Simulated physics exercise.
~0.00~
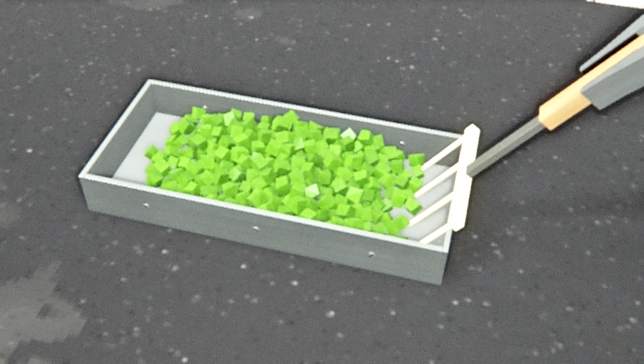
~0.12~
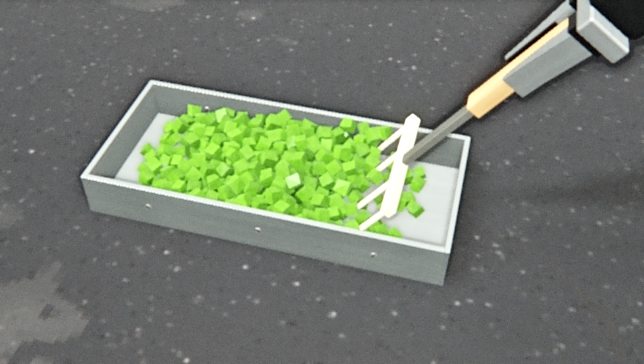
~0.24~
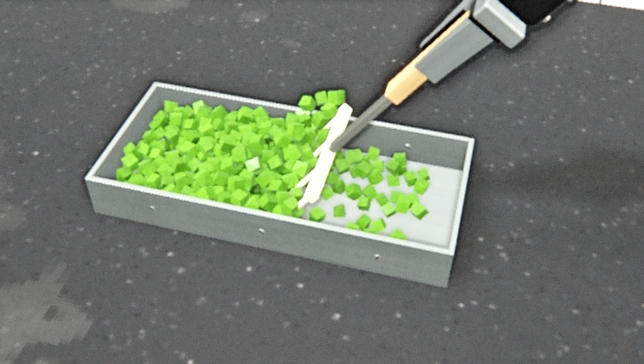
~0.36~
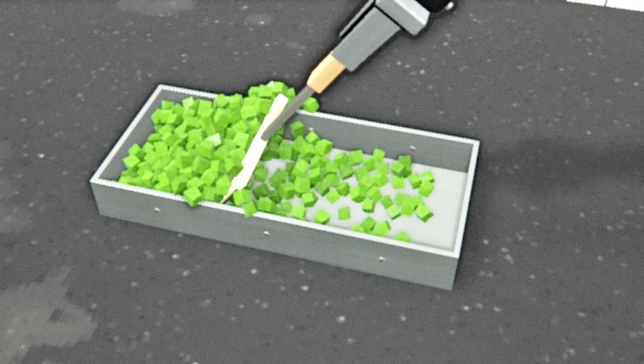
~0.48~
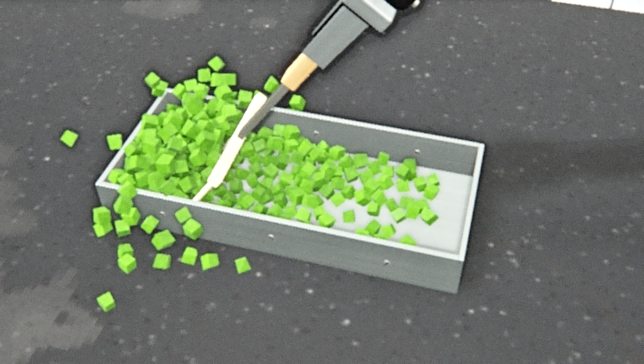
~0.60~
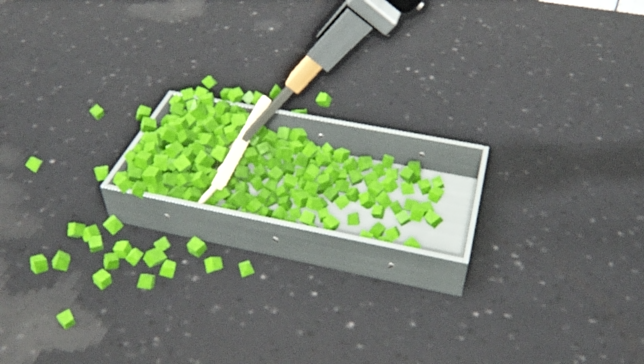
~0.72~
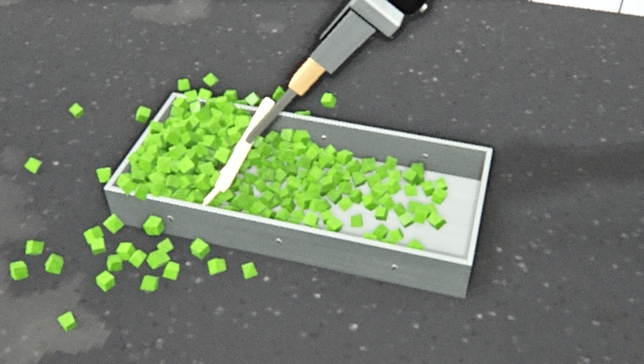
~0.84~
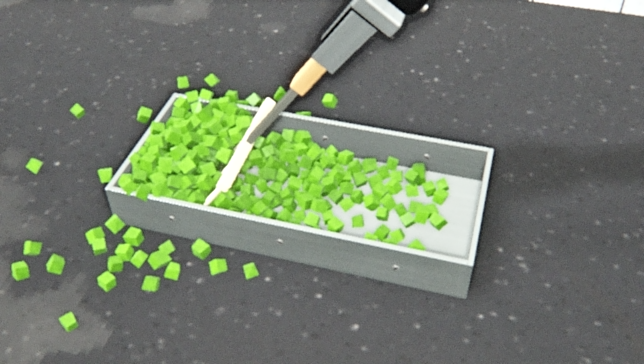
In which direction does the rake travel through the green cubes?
The rake travels to the left, pushing the green cubes towards the left end of the tin.
